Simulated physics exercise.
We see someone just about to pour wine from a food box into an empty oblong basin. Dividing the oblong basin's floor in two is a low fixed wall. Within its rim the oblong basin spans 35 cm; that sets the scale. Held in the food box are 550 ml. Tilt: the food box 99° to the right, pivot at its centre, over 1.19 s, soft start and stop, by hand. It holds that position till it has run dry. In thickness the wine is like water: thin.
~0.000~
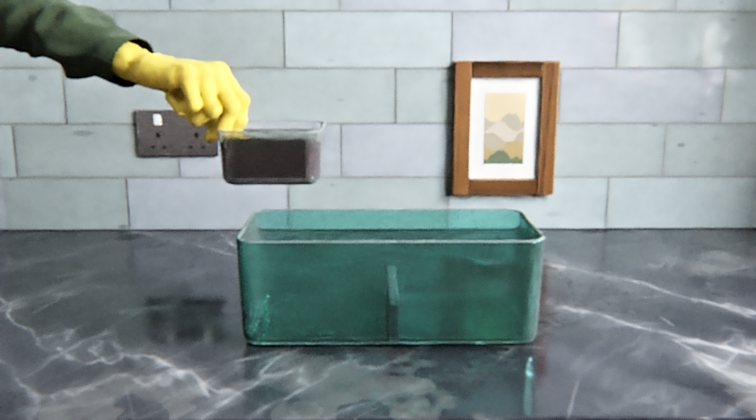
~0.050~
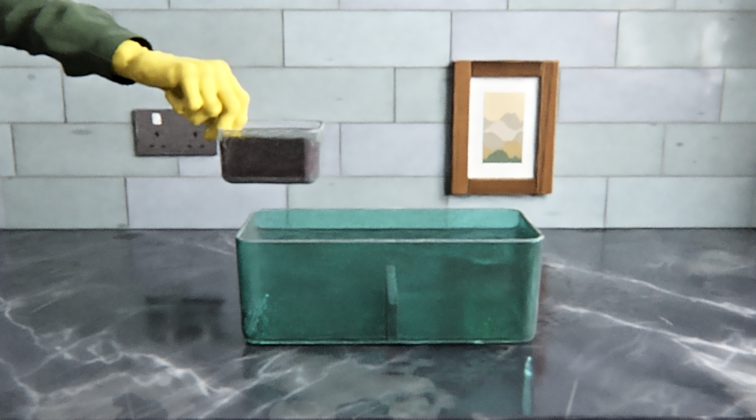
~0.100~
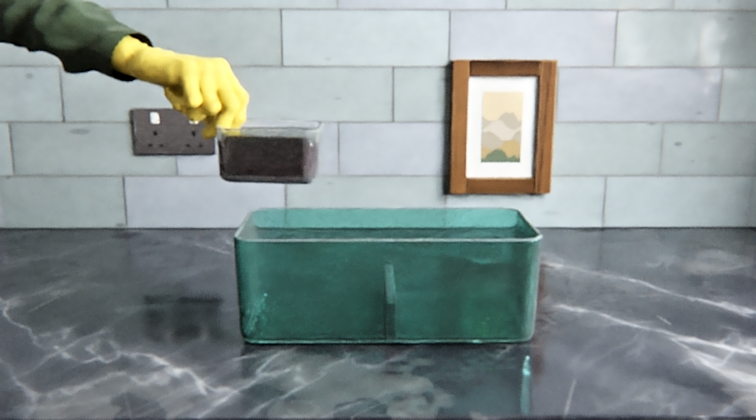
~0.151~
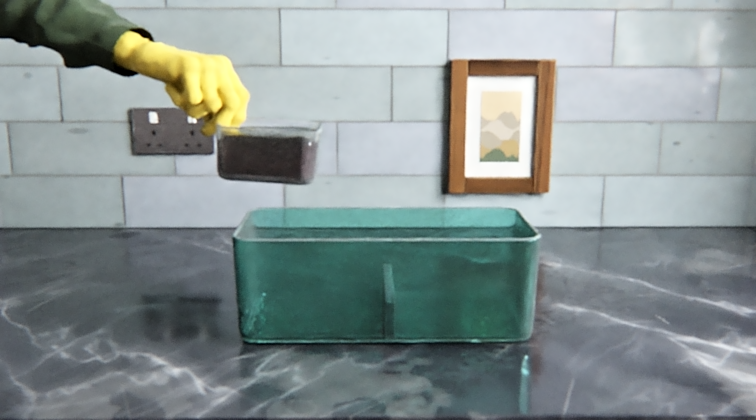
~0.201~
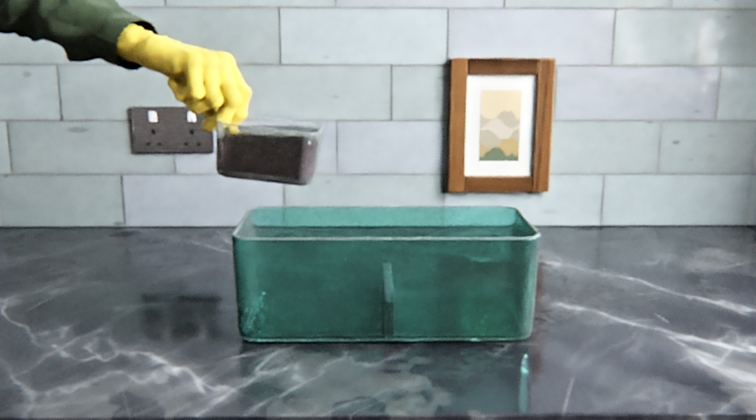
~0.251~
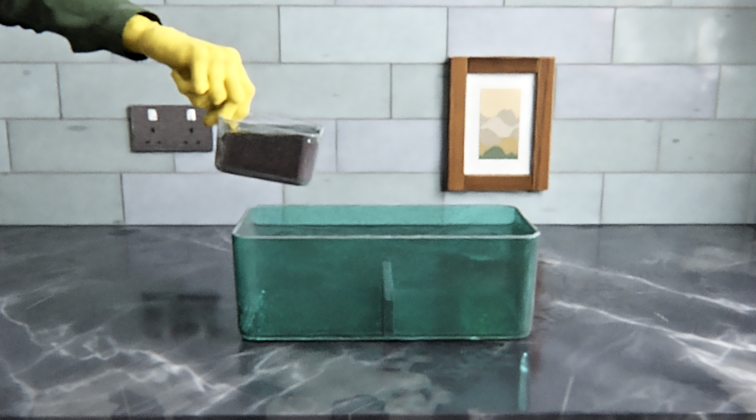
The clip shows a yellow-gloved hand holding a small clear food box of dark wine above a larger green, see-through oblong basin on a dark marbled counter, then slowly tilting the box slightly to the right.
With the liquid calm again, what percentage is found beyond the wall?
Beyond the wall there is roughly 13 percent.
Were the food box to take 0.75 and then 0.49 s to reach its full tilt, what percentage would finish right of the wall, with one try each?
Try 1: 10 %; try 2: 5 %.
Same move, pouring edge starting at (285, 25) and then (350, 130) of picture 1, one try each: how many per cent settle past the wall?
In order, 5 and 65 per cent.
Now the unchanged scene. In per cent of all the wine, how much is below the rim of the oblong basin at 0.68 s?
About 22 per cent.
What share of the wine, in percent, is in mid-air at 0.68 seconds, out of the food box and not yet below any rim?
Estimate: About 26 % of all of it.
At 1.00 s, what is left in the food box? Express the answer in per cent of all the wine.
Roughly 10 percent remains.
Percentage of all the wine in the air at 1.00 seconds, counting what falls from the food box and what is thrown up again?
I'd say some 4 per cent is in the air.
After 0.68 s the tilt is 61° and 51 per cent is still to pour, 22 is left of the wall and 0 right of it.
After 1.00 s the tilt is 93° and 11 per cent is still to pour, 72 is left of the wall and 12 right of it.
After 1.33 s the tilt is 99° and 1 per cent is still to pour, 85 is left of the wall and 13 right of it.
After 1.69 s the tilt is 99° and 0 per cent is still to pour, 87 is left of the wall and 13 right of it.
In the end 87 per cent lies left of the wall, 13 right of it and 0 outside.
